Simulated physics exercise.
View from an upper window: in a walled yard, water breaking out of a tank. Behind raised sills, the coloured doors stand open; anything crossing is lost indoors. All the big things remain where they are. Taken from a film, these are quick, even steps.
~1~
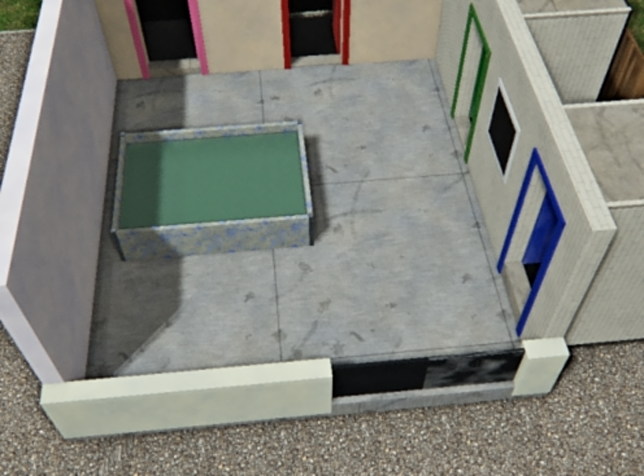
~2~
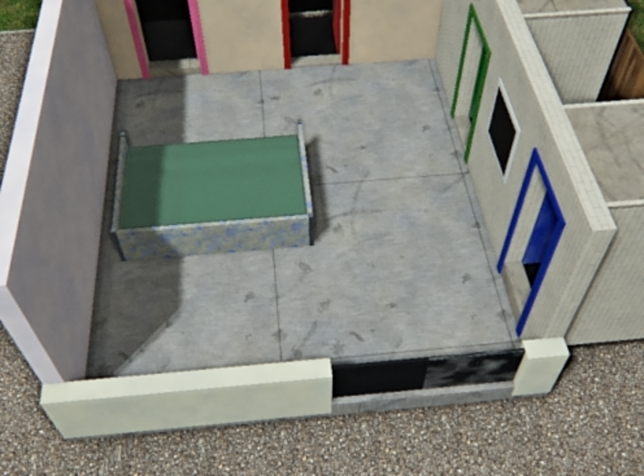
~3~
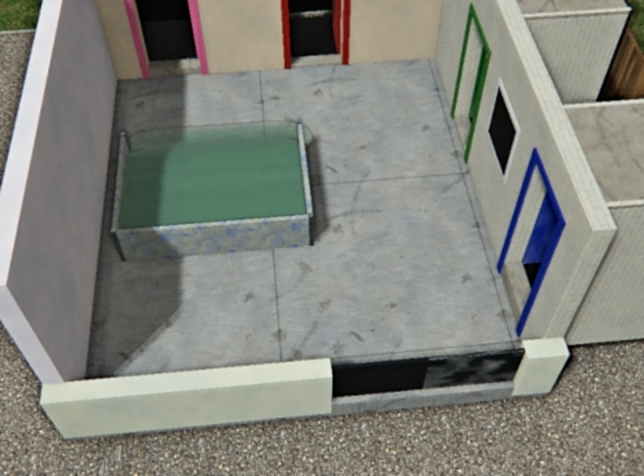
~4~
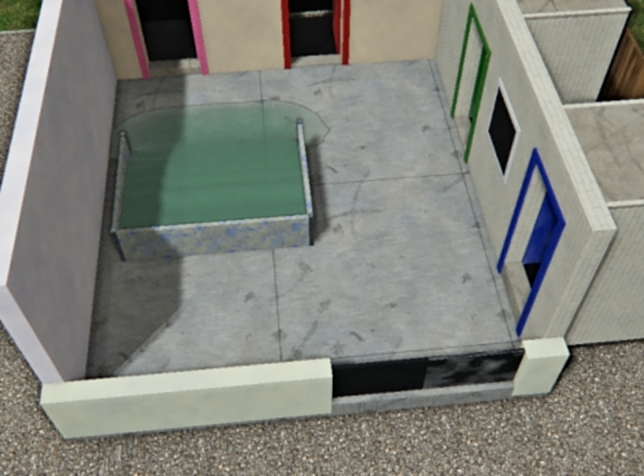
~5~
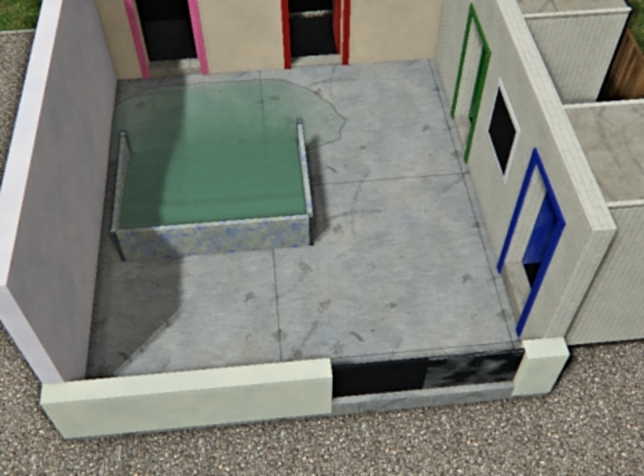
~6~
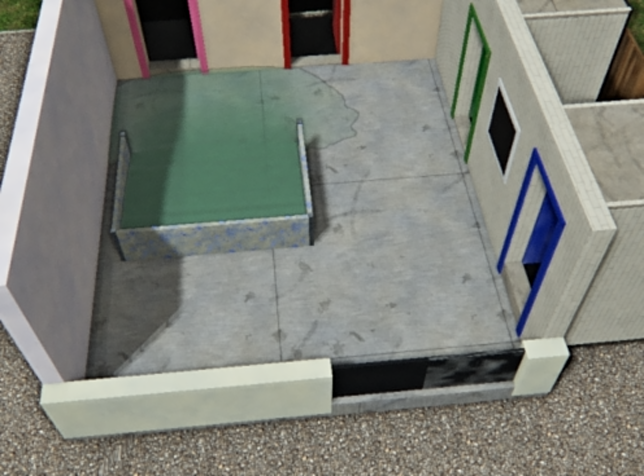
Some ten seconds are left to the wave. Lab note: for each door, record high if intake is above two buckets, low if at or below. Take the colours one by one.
Red door: High; green door: High; blue door: Low; pink door: High.
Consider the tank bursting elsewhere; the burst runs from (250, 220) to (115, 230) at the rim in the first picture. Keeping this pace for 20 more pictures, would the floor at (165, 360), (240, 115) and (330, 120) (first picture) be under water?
Taking the points in order: Swamped, unwetted and unwetted.
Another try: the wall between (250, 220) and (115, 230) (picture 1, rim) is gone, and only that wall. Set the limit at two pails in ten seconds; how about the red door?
With the breach moved, the red one overshoots.
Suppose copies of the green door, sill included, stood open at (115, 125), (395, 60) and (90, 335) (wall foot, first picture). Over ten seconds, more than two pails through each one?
The three doors, in turn: Is beyond it, is beyond it, is short of it.
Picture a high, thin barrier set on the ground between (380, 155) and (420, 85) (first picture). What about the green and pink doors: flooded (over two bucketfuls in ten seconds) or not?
Separately, green remains beneath the limit while pink surpasses the limit.
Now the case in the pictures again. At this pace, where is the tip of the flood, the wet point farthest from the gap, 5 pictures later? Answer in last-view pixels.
The wet point farthest out is around (365, 65).
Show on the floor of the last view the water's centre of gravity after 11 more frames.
My reading is close to (222, 132).
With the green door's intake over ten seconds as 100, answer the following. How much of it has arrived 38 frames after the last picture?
I'd put it at about 50 per cent.
A moment on, water covers 25 % of the floor; the red door under two buckets in, the green door not reached, the blue door not reached, the pink door over two buckets in.
Next, water covers 30 % of the floor; the red door over two buckets in, the green door not reached, the blue door not reached, the pink door far over two buckets in.
Then, water covers 40 % of the floor; the red door far over two buckets in, the green door wet at the sill, nothing in, the blue door not reached, the pink door far over two buckets in.
Later, water covers 75 % of the floor; the red door far over two buckets in, the green door over two buckets in, the blue door wet at the sill, nothing in, the pink door far over two buckets in.
In the end, water covers 95 % of the floor; the red door far over two buckets in, the green door over two buckets in, the blue door wet at the sill, nothing in, the pink door far over two buckets in.
